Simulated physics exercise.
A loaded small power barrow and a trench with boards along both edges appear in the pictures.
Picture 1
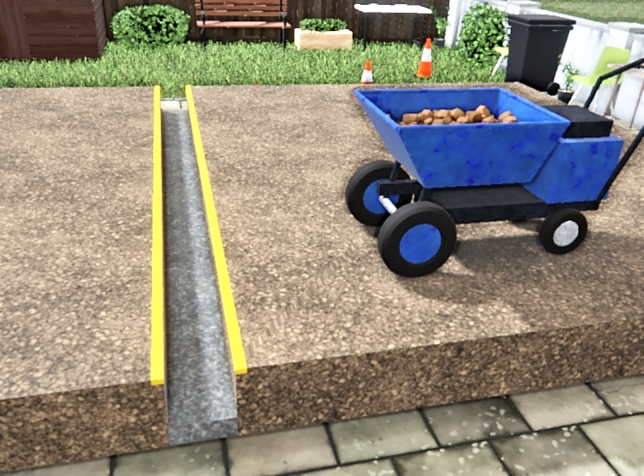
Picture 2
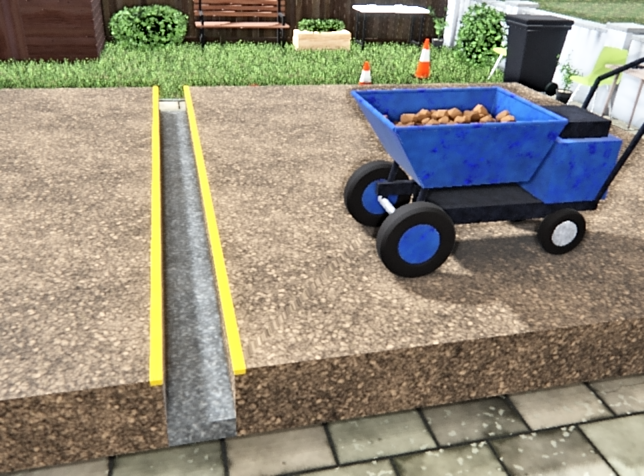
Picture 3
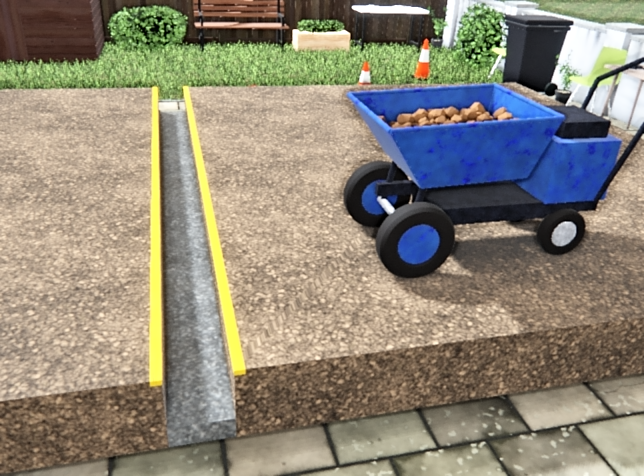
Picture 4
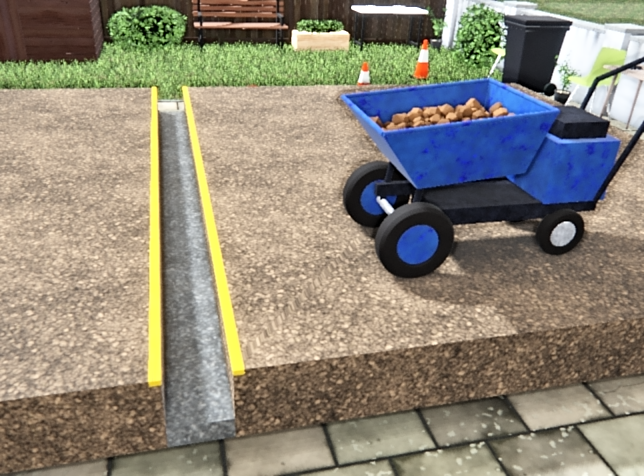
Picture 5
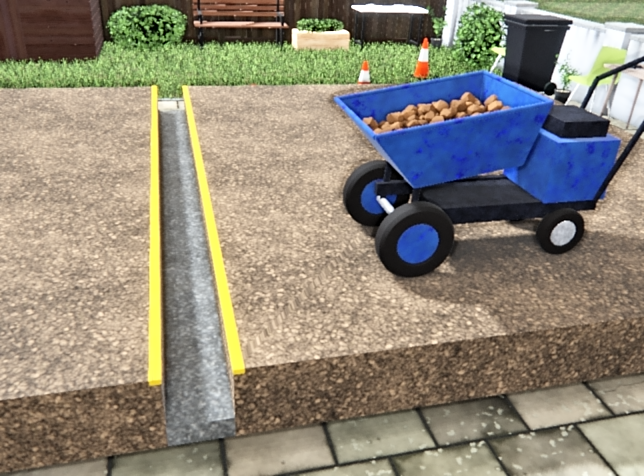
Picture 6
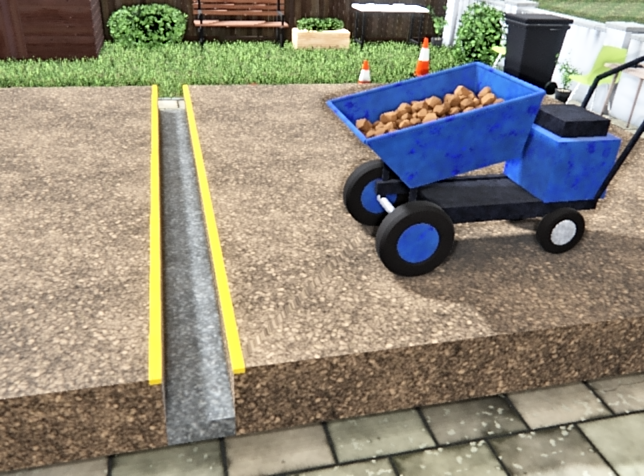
The blue skip of a small wheeled barrow, loaded with brown clods, starts out level on a patch of bare ground, to the right of a narrow trench edged with yellow boards. It then tilts slowly and slightly forward to the left, its back rising while the wheels stay put.
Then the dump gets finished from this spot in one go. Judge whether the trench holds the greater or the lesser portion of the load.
Mostly out.
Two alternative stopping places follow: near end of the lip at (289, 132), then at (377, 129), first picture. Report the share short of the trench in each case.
Try 1: 0 %. Try 2: 40 %.
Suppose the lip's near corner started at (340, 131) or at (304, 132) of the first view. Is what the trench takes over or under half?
Respectively: The bigger portion, the bigger portion.
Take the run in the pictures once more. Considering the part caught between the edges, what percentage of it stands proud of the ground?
Roughly 0 percent of them.
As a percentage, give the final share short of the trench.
That share is about 60 percent.
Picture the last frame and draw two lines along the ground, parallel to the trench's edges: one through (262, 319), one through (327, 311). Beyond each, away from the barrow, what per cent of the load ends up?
Estimate, first then second: 50 %, 90 %.
Soon after the last picture, skip tipped well over; all in the skip.
A little later, skip tipped steeply; nearly all in the skip; a small part short of the trench; a stray few falling.
Later still, skip tipped right over; about a quarter in the skip; about half short of the trench; about a quarter in or heaped over the trench; a stray few beyond it.
By the end, skip tipped right over; a small part in the skip; about half short of the trench; about a third in or heaped over the trench; a stray few beyond it.
